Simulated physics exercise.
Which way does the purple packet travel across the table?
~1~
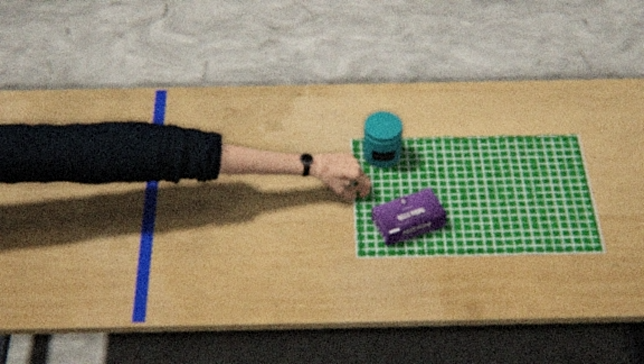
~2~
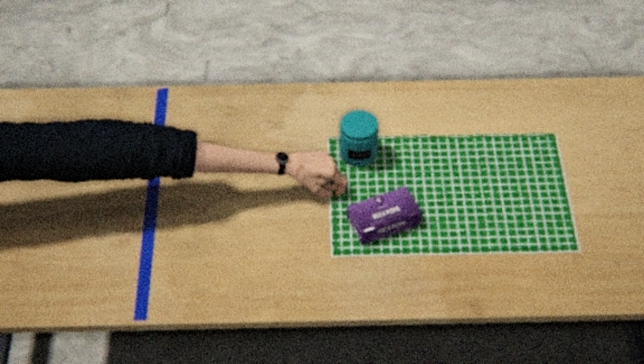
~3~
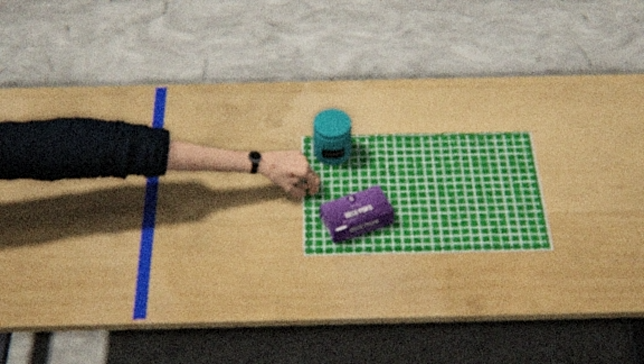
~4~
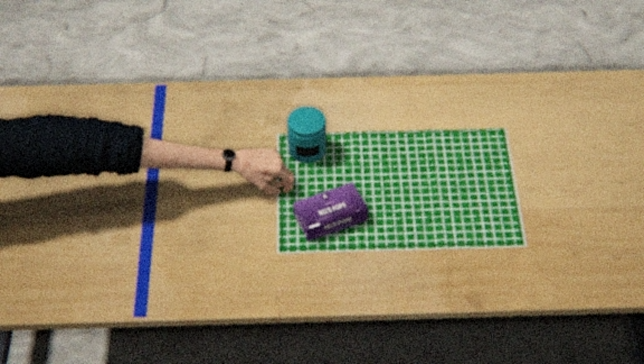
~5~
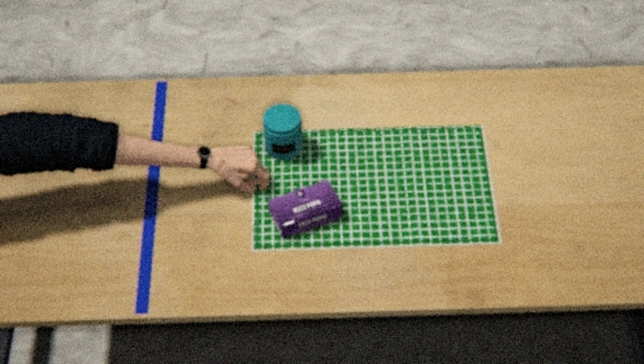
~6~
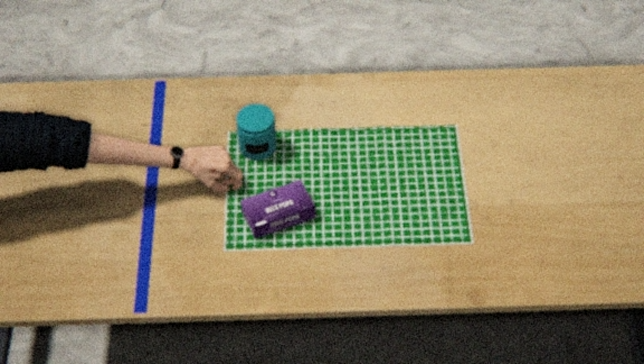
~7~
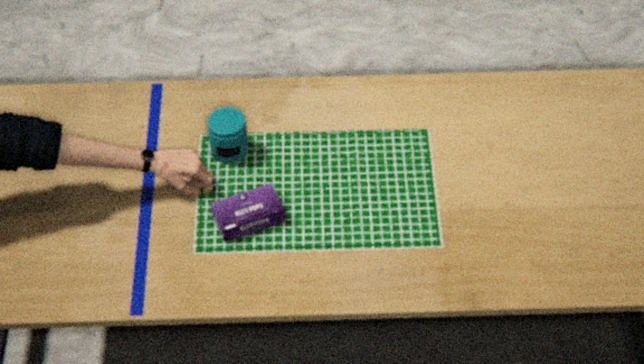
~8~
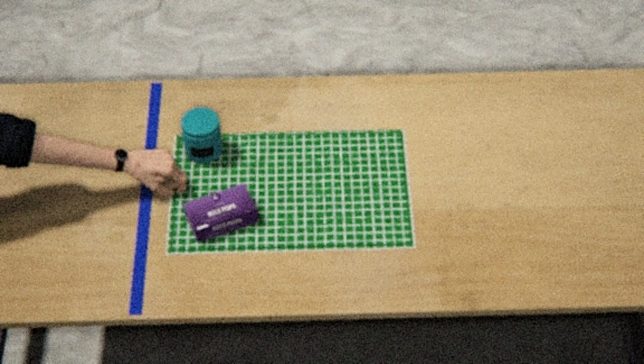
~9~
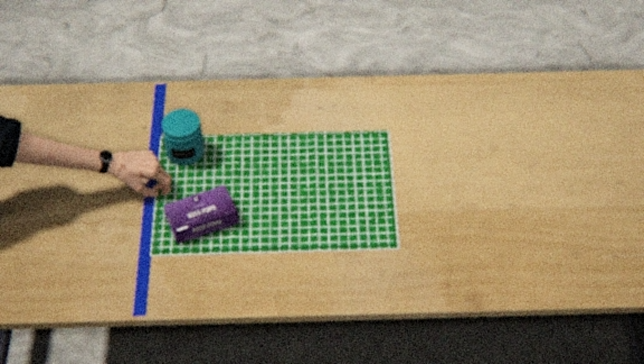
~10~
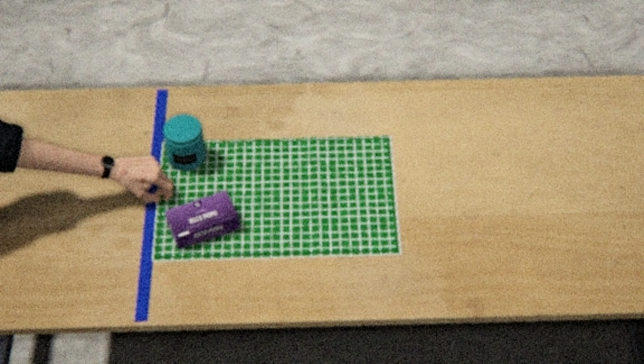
The purple packet travels to the left, riding on the green cloth as the hand draws it toward the blue tape.
Green checked cloth carrying a turquoise jar and purple packet sliding left under a hand's pull, stopping at blue tape, both still aboard.
